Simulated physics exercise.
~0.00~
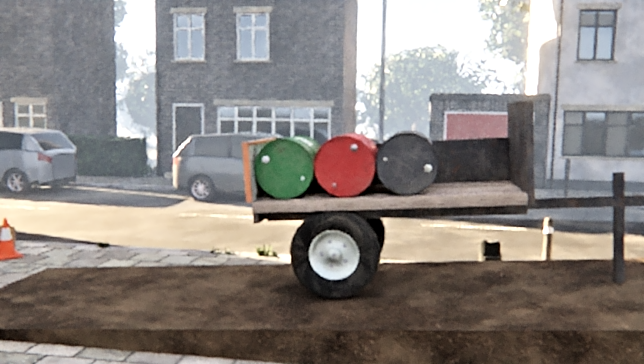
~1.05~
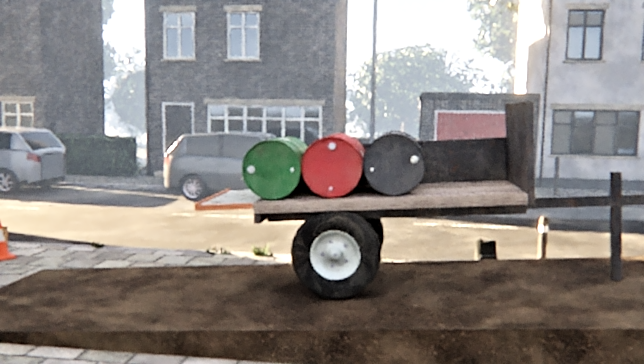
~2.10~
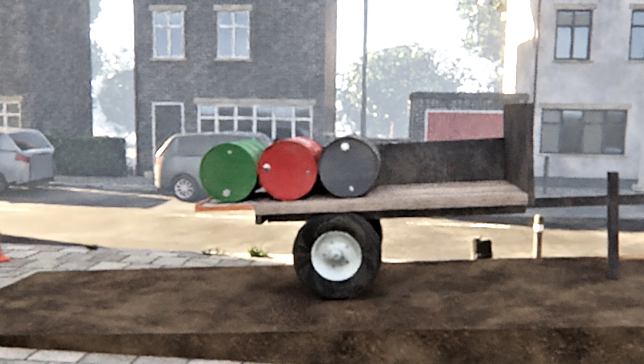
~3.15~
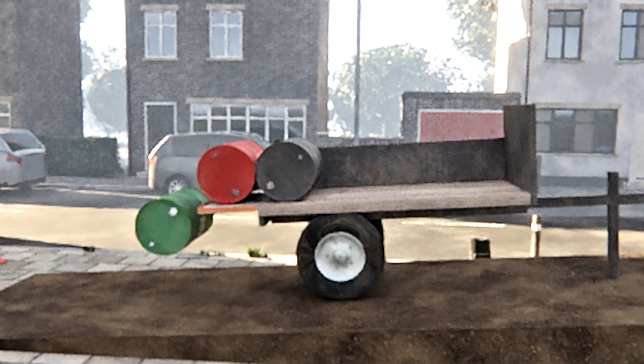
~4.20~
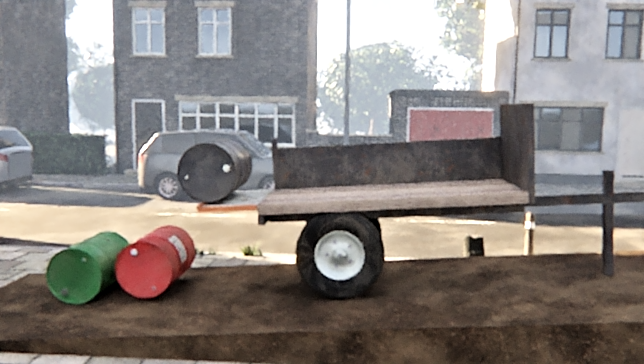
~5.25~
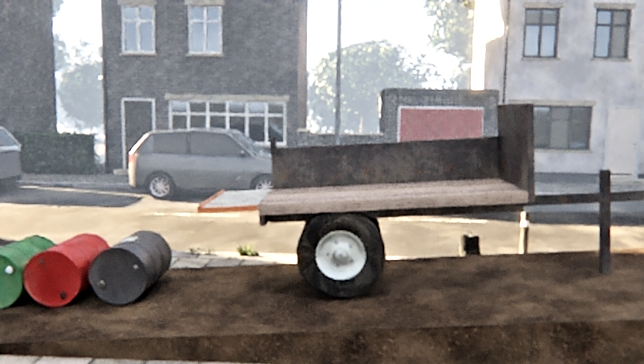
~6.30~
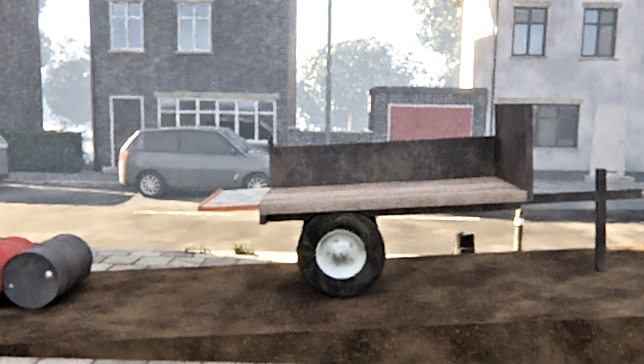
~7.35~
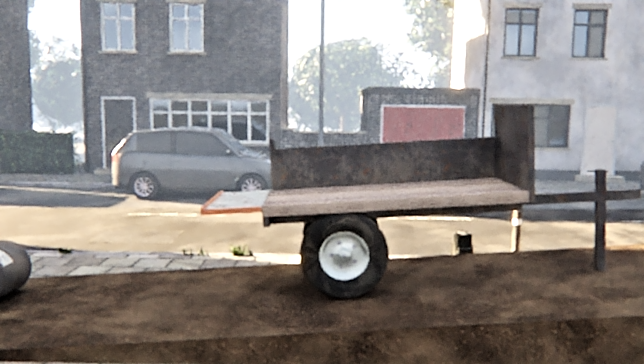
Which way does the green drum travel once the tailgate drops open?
The green drum travels to the left, rolling off the end of the trailer and on across the ground until it is out of view.
